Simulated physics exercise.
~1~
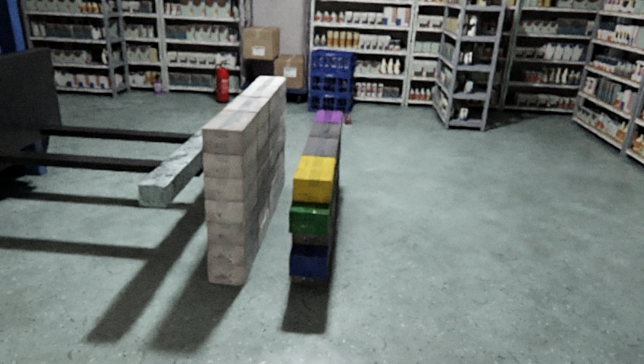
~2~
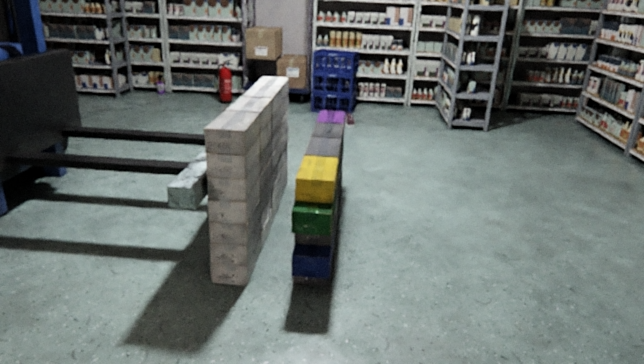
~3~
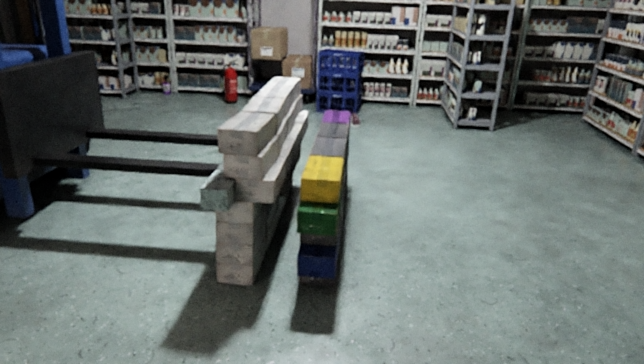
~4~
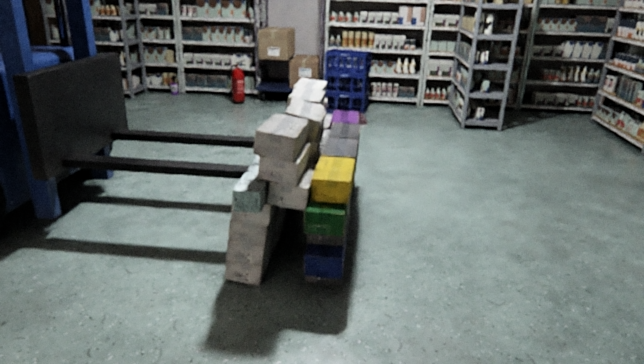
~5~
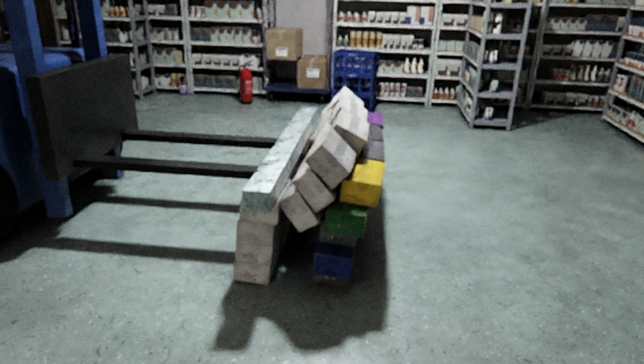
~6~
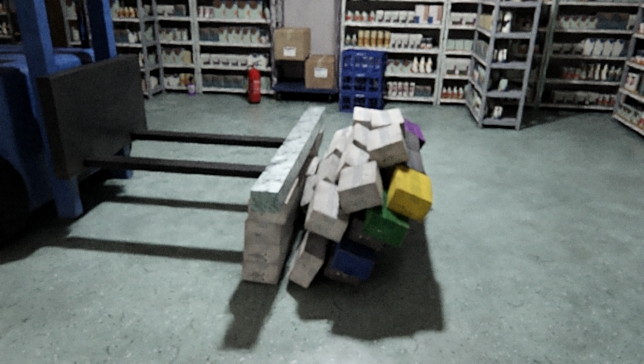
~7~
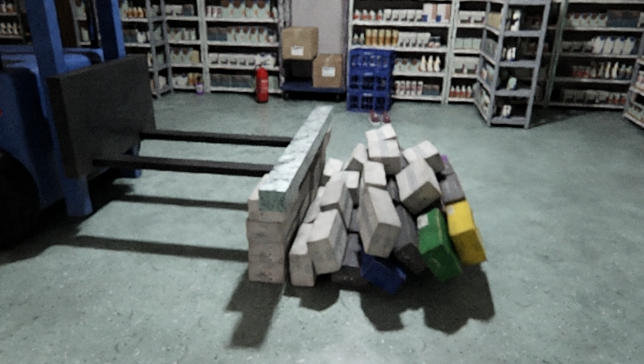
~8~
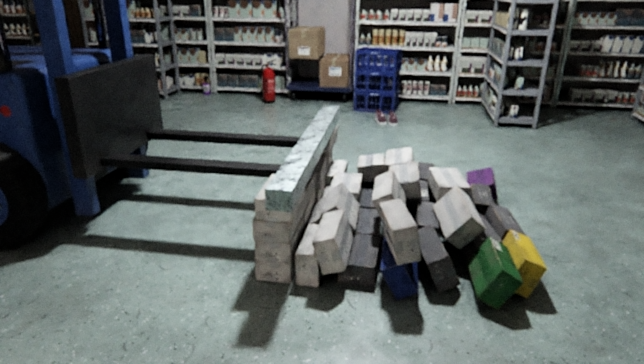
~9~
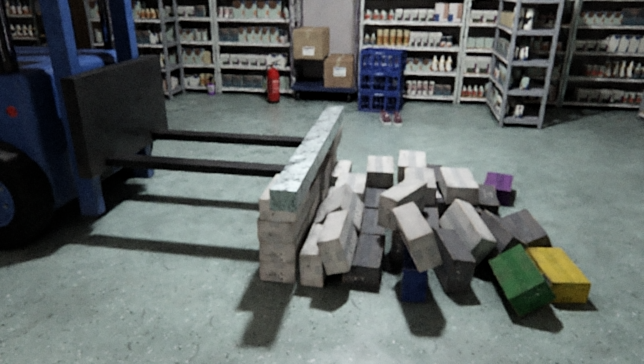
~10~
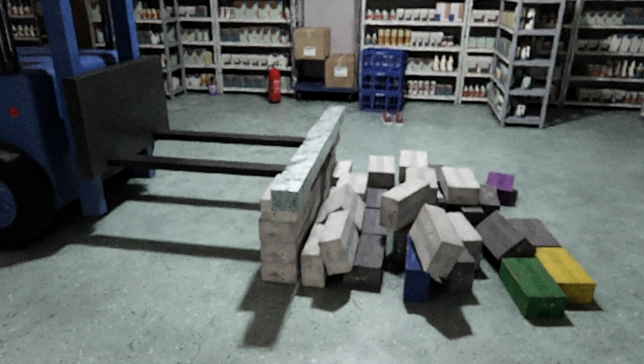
A blue forklift stands at the left of a storeroom lined with loaded shelves, seen from slightly above, its dark forks pointing right toward a pale block wall. Close behind that wall stands a darker one with yellow, green, blue and purple blocks. A pale beam lying across the forks moves right and pushes into the pale wall, whose upper blocks lean and topple against the second wall. That wall tips and collapses rightward, its coloured blocks tumbling. The forklift stops, leaving a low stack beneath the beam and a scattered heap, with the yellow and green blocks on the floor at right.
